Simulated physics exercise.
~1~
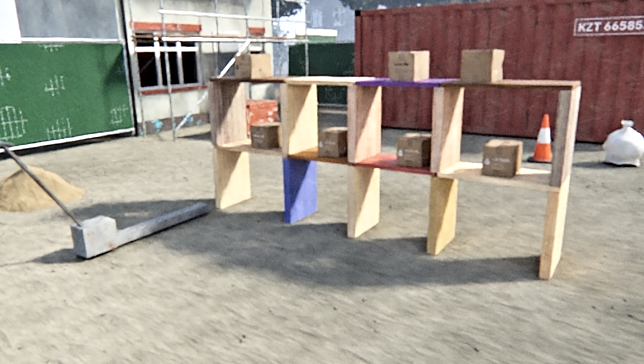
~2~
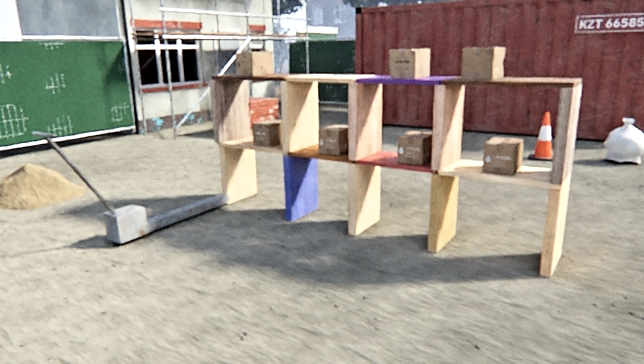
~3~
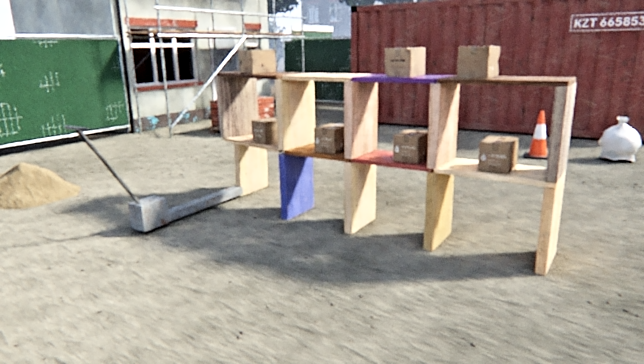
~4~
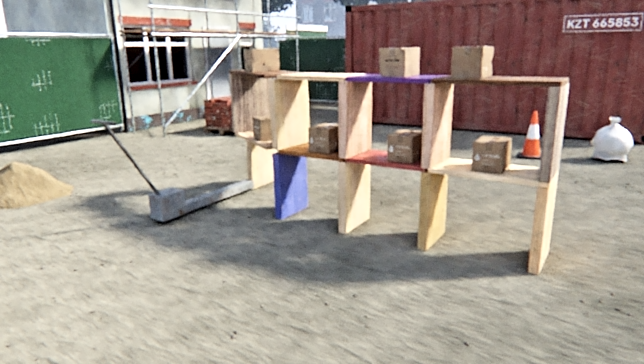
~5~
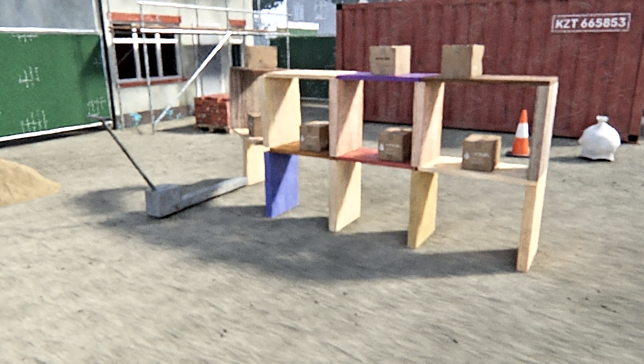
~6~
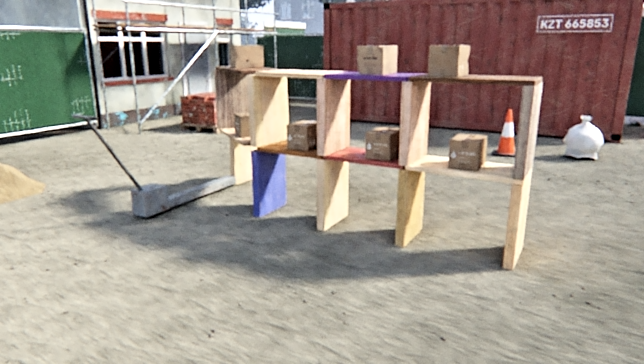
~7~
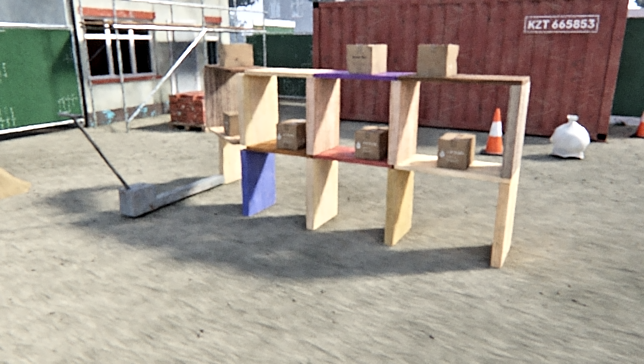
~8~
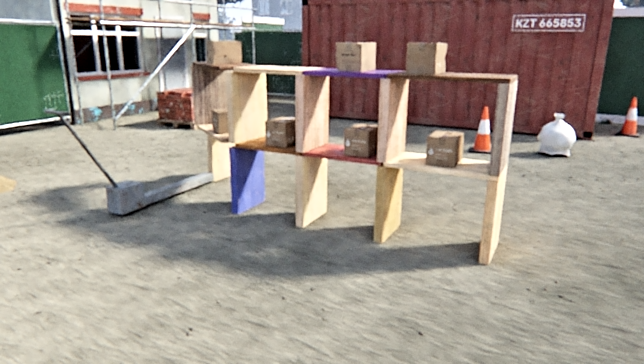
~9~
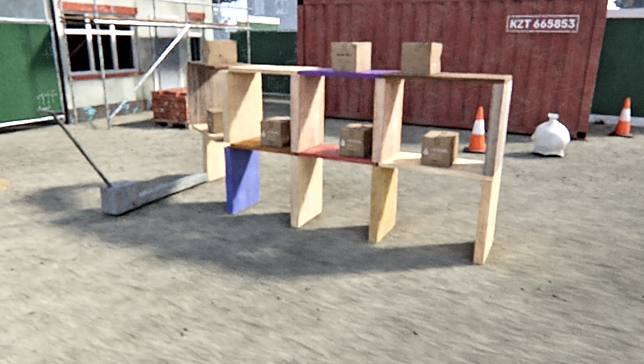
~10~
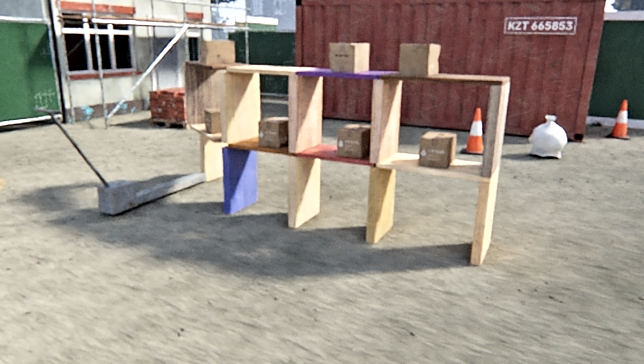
A two-tier structure of pale timber slabs and loose boards stands on sandy ground at a building site, with small cardboard boxes on both levels. One upright is blue, a board in the lower tier is red and one on top is purple, while a red container, a traffic cone and a white sack sit behind. From the left, a grey block with a long handle slides right towards the base of the leftmost upright, nudging the left end slightly. The block stops as the view drifts right, bringing in a second cone. Everything remains standing, boxes still in place.
